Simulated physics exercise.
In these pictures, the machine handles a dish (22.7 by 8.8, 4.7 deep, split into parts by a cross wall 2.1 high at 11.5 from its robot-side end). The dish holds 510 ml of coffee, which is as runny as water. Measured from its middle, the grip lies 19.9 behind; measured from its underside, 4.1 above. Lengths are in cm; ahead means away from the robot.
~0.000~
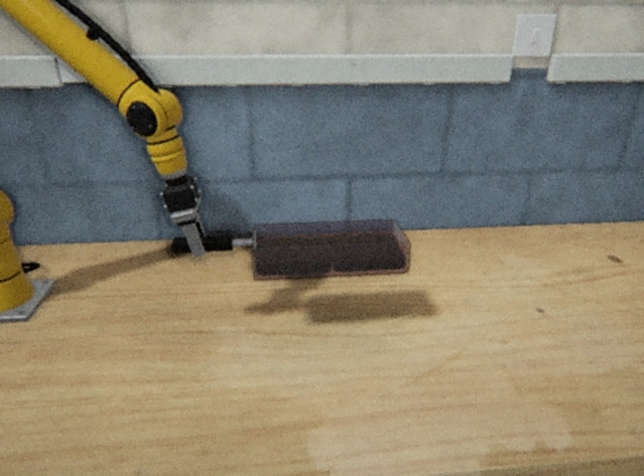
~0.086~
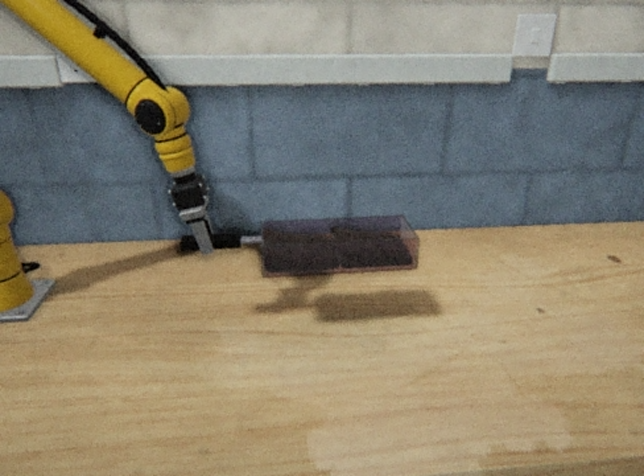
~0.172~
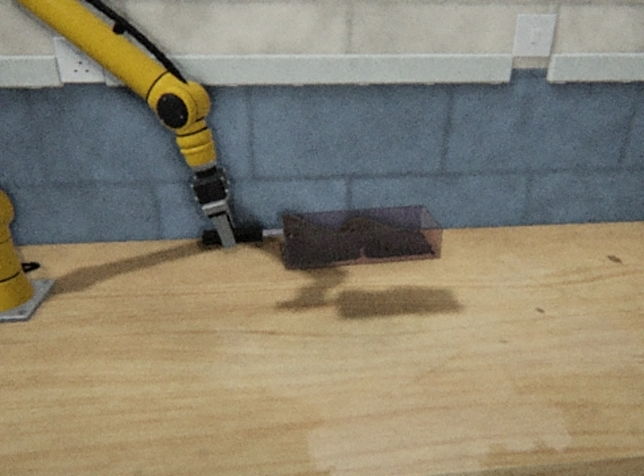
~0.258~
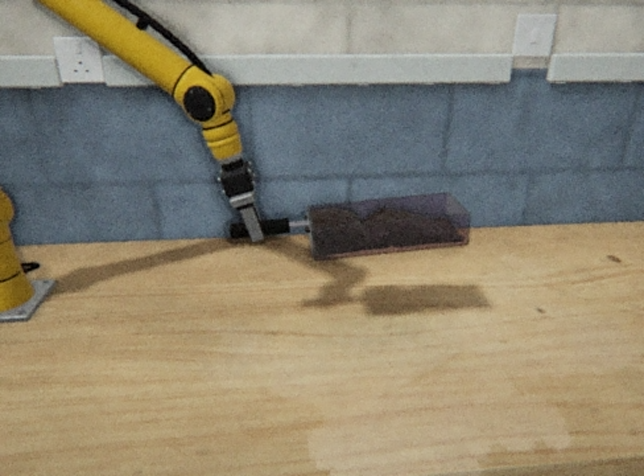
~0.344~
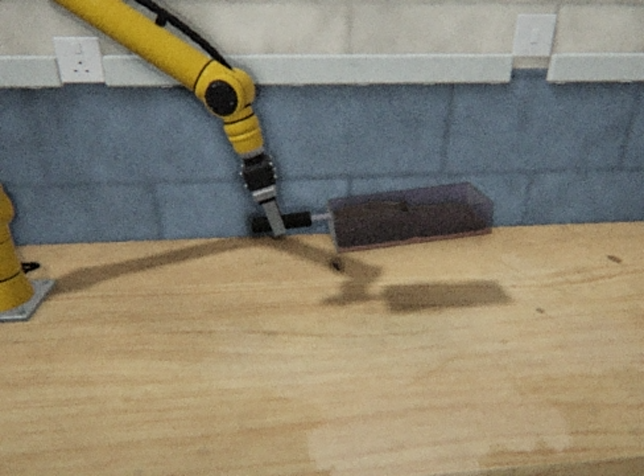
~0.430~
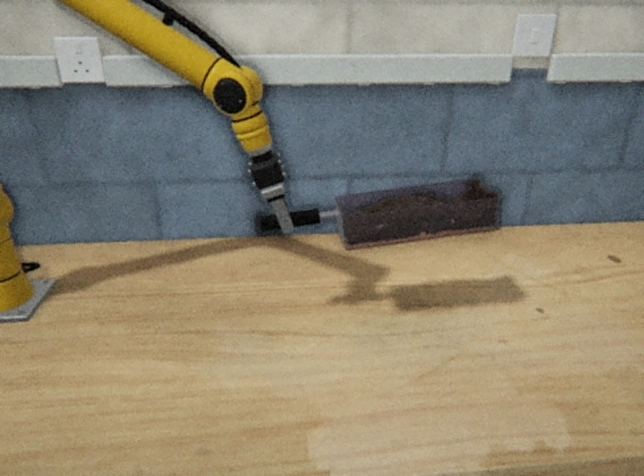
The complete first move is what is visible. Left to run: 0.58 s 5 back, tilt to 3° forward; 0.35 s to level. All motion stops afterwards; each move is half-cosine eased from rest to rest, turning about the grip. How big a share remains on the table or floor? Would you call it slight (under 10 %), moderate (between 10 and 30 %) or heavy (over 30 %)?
I would call it slight.
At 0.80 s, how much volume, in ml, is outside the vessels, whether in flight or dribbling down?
Close to 0 ml of it.
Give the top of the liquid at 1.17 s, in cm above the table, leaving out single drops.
Some 19 cm.
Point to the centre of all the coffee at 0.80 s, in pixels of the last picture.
I'd put it somewhere near (388, 231).
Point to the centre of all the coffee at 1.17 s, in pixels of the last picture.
It's centred near (382, 234).
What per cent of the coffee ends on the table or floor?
1 percent, roughly.
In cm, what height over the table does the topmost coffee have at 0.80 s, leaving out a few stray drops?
I'd put it at some 20 centimetres up.
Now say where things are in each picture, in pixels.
The dish floor at (329, 260), level; upper third of the coffee around (324, 248), from x 255 to 405, top at y 235; 260 ml in the robot-side part, 255 ml in the far-side part, in the first frame.
The dish floor at (337, 257), level; upper third of the coffee around (321, 244), from x 265 to 410, top at y 230; 270 ml in the robot-side part, 245 ml in the far-side part, in the second frame.
The dish floor at (358, 248), tilted 2° backward; upper third of the coffee around (317, 232), from x 285 to 435, top at y 215; 305 ml in the robot-side part, 210 ml in the far-side part, in the third frame.
The dish floor at (385, 237), tilted 4° backward; upper third of the coffee around (346, 222), from x 305 to 465, top at y 210; 330 ml in the robot-side part, 180 ml in the far-side part, in the fourth frame.
The dish floor at (407, 229), tilted 5° backward; upper third of the coffee around (392, 215), from x 325 to 485, top at y 200; 330 ml in the robot-side part, 180 ml in the far-side part, in the fifth frame.
The dish floor at (415, 225), tilted 6° backward; upper third of the coffee around (433, 206), from x 335 to 495, top at y 180; 280 ml in the robot-side part, 230 ml in the far-side part, in the sixth frame.
After 0.80 s, level, liquid up to 20 above the table; 255 ml in the far-side part, 255 ml in the robot-side part, 5 ml on the table or floor.
After 1.17 s, tilted 2° forward, liquid up to 19 above the table; 260 ml in the robot-side part, 245 ml in the far-side part, 5 ml on the table or floor.
After 1.56 s, level, liquid up to 20 above the table; 260 ml in the far-side part, 250 ml in the robot-side part, 5 ml on the table or floor.
After 2.36 s, level, liquid up to 20 above the table; 255 ml in the robot-side part, 255 ml in the far-side part, 5 ml on the table or floor.
In the end, 260 ml in the robot-side part, 250 ml in the far-side part, 5 ml on the table or floor. That is 1 % on the table or floor.
